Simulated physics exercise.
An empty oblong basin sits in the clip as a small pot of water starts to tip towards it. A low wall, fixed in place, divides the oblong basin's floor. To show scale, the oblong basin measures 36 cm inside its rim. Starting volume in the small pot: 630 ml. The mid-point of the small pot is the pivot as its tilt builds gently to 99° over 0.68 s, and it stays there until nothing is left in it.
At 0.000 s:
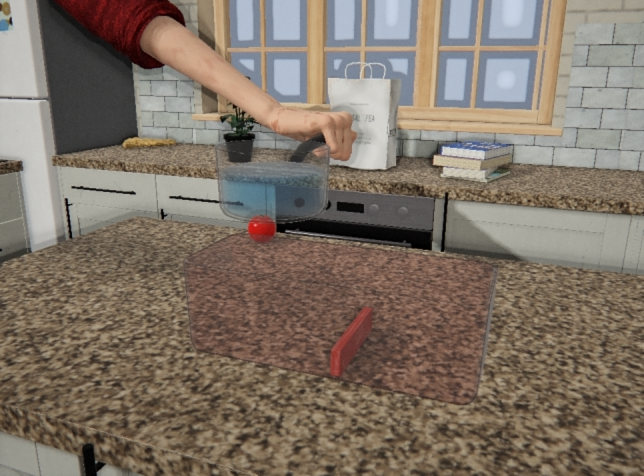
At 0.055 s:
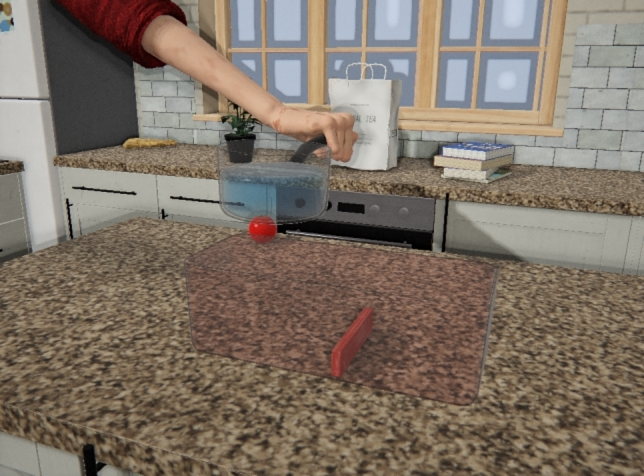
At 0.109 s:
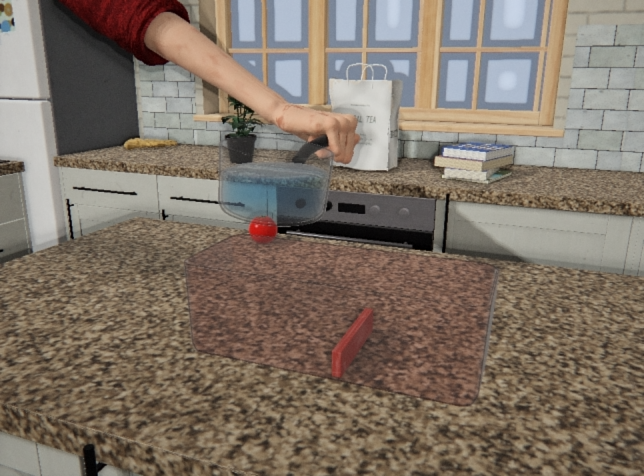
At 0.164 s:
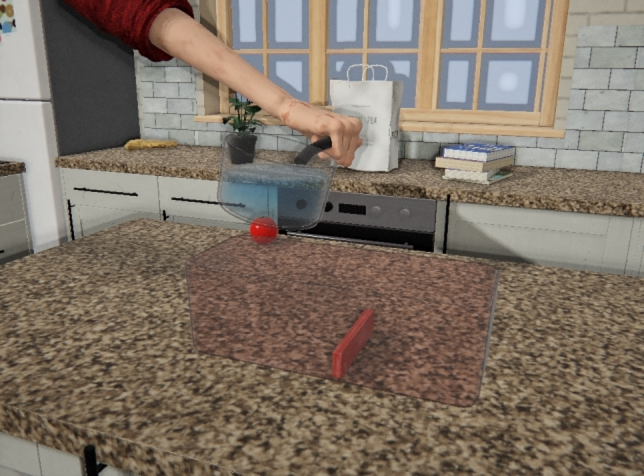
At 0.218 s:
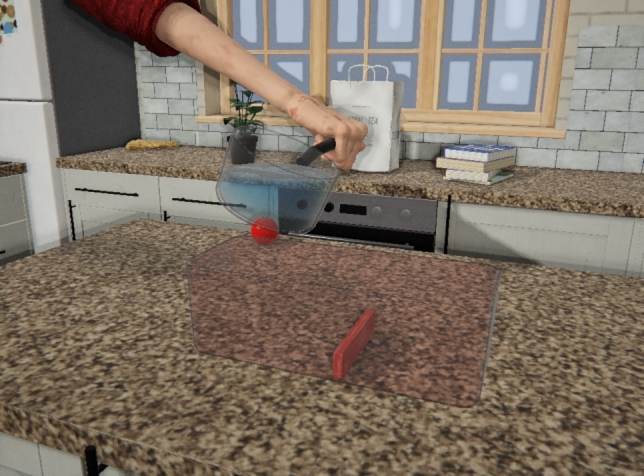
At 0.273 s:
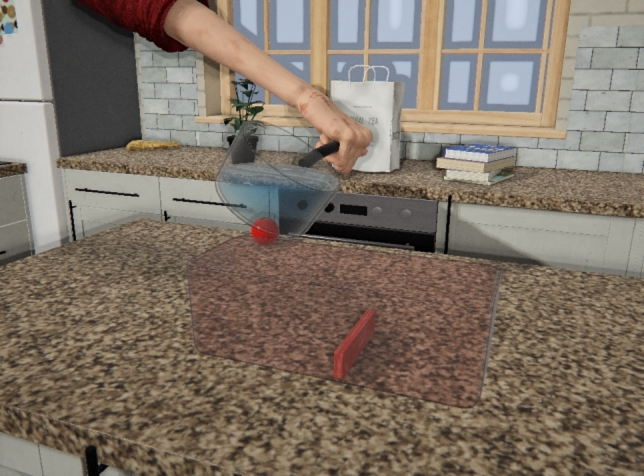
A hand in a red sleeve grips the dark handle of a small clear pot of bluish water above a speckled stone counter, seen from slightly above in a kitchen. A transparent, reddish oblong basin with a low red wall sits in front, a red ball lies by the pot, and a plant, white bag and books stand behind. The hand gradually tilts the pot leftward while the camera stays still.
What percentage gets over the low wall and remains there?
58 %.
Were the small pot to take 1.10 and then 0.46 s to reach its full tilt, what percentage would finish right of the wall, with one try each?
Some 65 and 50 per cent, in that order.
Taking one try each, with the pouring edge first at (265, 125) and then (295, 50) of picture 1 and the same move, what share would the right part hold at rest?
Respectively about 15 and 45 percent.
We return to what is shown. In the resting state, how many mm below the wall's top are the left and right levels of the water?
22 mm left, 14 mm right.
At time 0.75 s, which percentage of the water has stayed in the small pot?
Near 12 in a hundred.
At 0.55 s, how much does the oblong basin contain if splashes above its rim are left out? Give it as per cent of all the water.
30 %, give or take.
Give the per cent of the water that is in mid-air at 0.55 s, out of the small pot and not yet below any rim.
At that moment, about 30 percent.
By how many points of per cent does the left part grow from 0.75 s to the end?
16 %.
After 0.55 s the tilt is 90° and 40 per cent is still to pour, 6 is left of the wall and 24 right of it.
After 0.75 s the tilt is 99° and 12 per cent is still to pour, 25 is left of the wall and 57 right of it.
After 0.95 s the tilt is 99° and 2 per cent is still to pour, 38 is left of the wall and 57 right of it.
After 1.18 s the tilt is 99° and 0 per cent is still to pour, 41 is left of the wall and 57 right of it.
In the end 42 per cent lies left of the wall, 58 right of it and 1 outside.
